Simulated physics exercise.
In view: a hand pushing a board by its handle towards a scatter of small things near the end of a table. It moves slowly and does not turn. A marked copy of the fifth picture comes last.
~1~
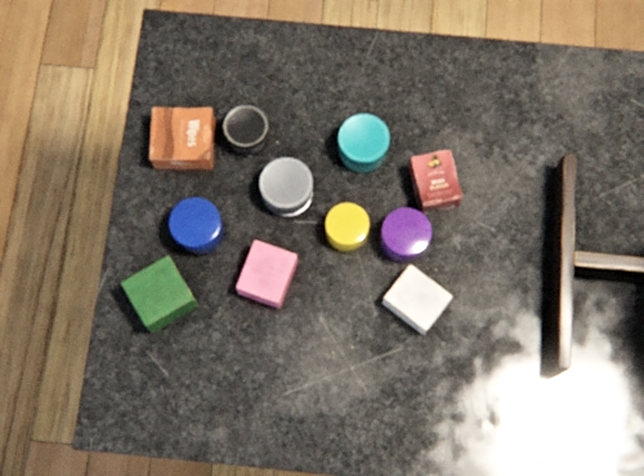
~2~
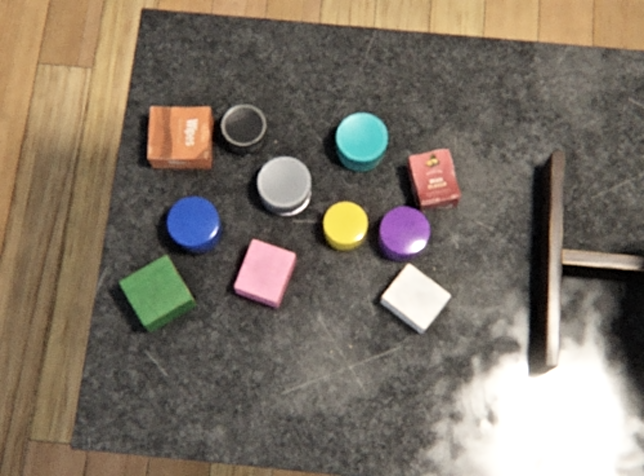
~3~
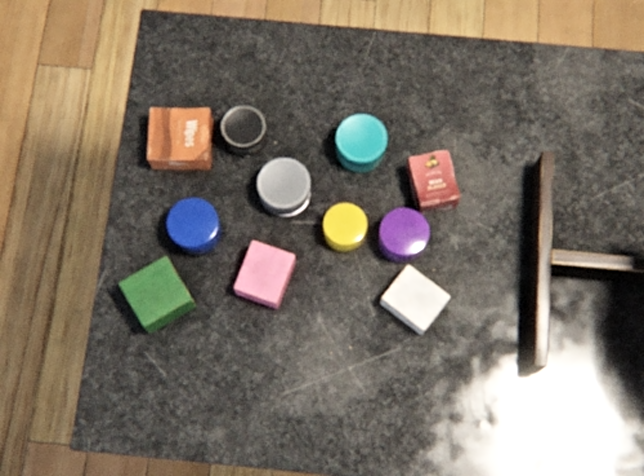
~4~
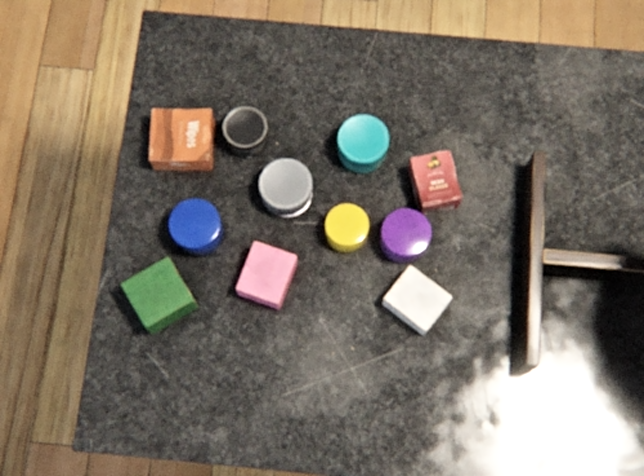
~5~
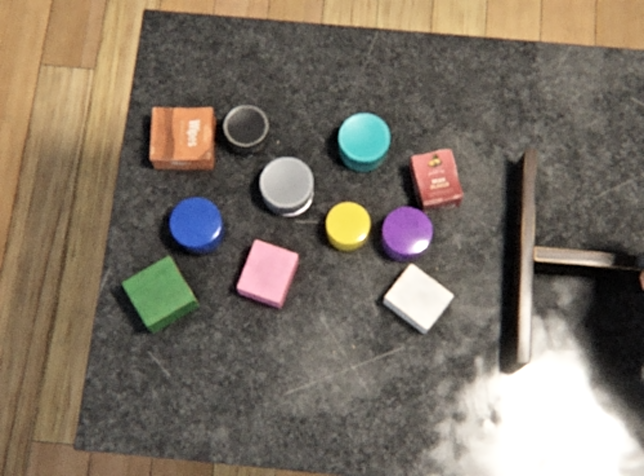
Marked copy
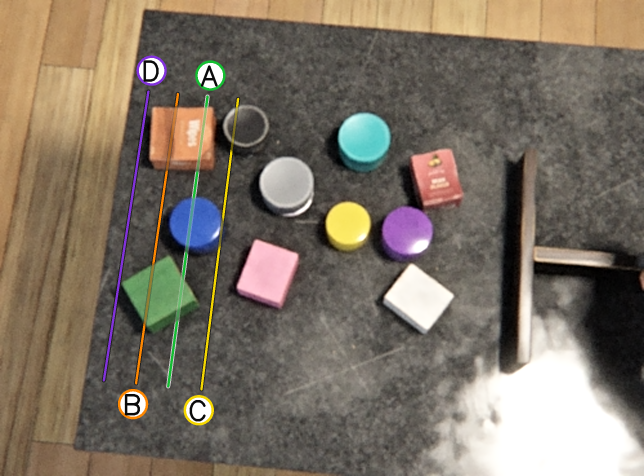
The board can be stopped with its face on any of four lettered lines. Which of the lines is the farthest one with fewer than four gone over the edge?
No fourth one falls up to A.
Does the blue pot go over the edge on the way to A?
Yes.
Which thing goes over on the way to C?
The blue pot.
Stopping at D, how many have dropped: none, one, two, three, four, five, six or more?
Six or more.
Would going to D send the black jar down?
By then, no.
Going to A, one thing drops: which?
It is the blue pot.
On the marked copy, A at (189, 235); B at (158, 232); C at (221, 238); D at (127, 230).
Following A. Soon after the start, board (405, 242); turquoise jar (340, 137); white block (360, 303).
Later, board (283, 231); green block (144, 298); orange box (173, 132).
In the end, board (189, 223); blue pot over the edge; green block (94, 315); one fallen.
As for the rest, B drops five; C is within the limit but short; D drops eight.
